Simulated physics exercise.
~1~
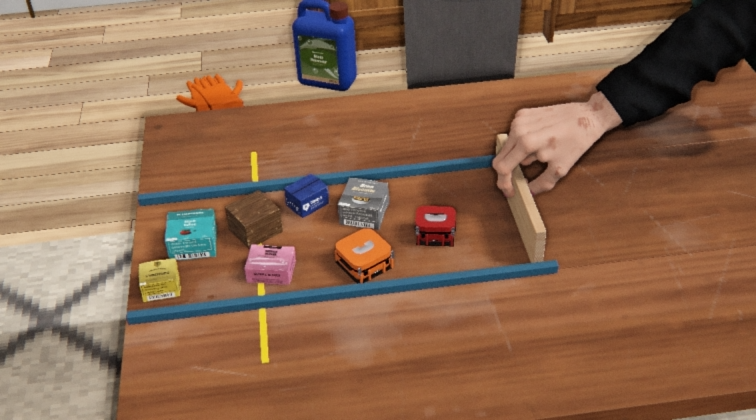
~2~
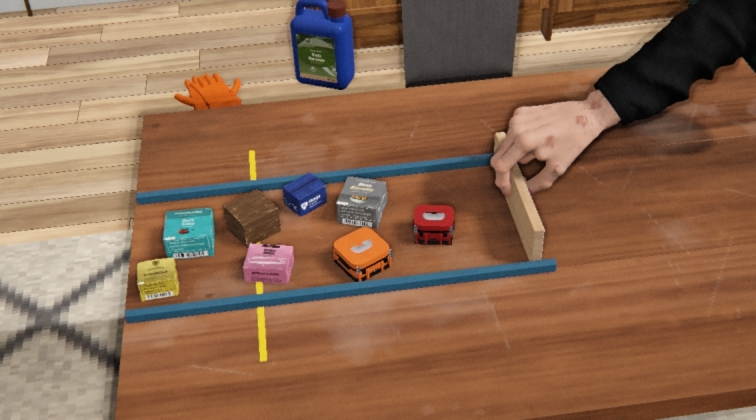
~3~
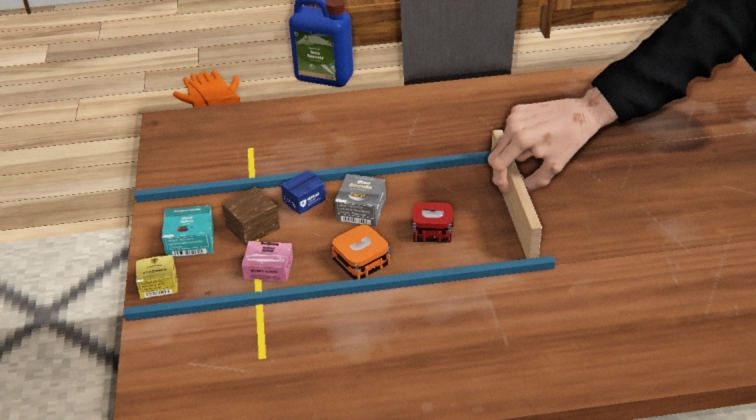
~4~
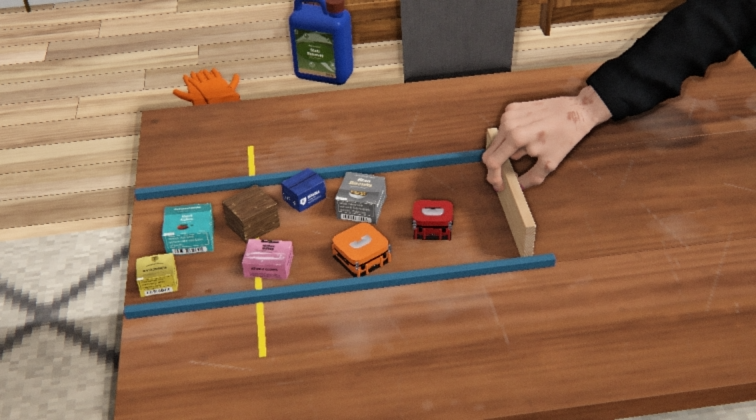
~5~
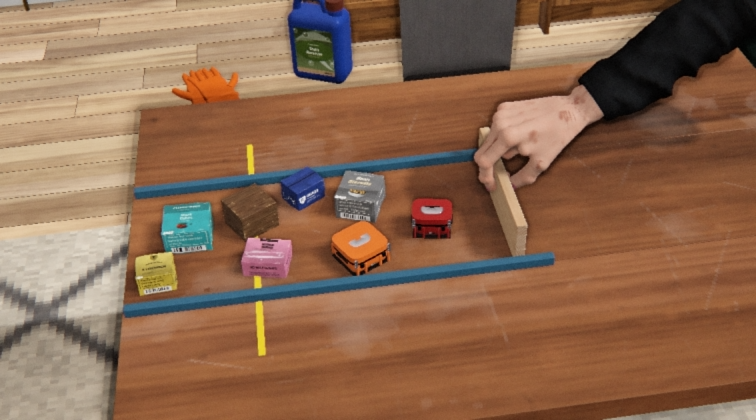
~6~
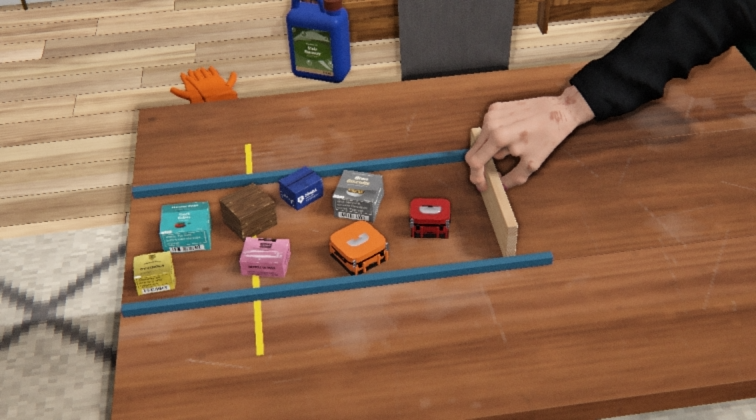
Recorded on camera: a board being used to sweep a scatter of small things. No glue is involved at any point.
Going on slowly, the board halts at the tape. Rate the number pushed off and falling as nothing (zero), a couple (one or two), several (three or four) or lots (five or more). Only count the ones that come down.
It is nothing.
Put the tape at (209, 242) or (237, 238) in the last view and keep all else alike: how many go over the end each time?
The first try gives 2 and the second gives 0.
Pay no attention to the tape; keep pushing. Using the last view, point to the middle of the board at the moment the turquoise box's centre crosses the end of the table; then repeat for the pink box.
Its middle is about (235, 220) and about (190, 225).
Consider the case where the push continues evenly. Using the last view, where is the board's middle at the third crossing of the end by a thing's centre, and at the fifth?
The middle sits near (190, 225) at the first moment and near (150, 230) at the second.
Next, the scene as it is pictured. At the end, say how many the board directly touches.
At rest, 4 are in contact.
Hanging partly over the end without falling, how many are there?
The count would be 1.
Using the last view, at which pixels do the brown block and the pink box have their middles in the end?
About (188, 216), and the other about (188, 267).
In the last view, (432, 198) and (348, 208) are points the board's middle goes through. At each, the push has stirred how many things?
1 and 4.
Soon after, none off yet; yellow box at rest near (154, 273); turquoise box at rest near (186, 227); brown block at rest near (248, 212).
After that, none off yet; yellow box at rest near (154, 273); turquoise box moving near (180, 228); brown block displaced about its own width near (223, 213).
In the end, the number that fall off is zero.
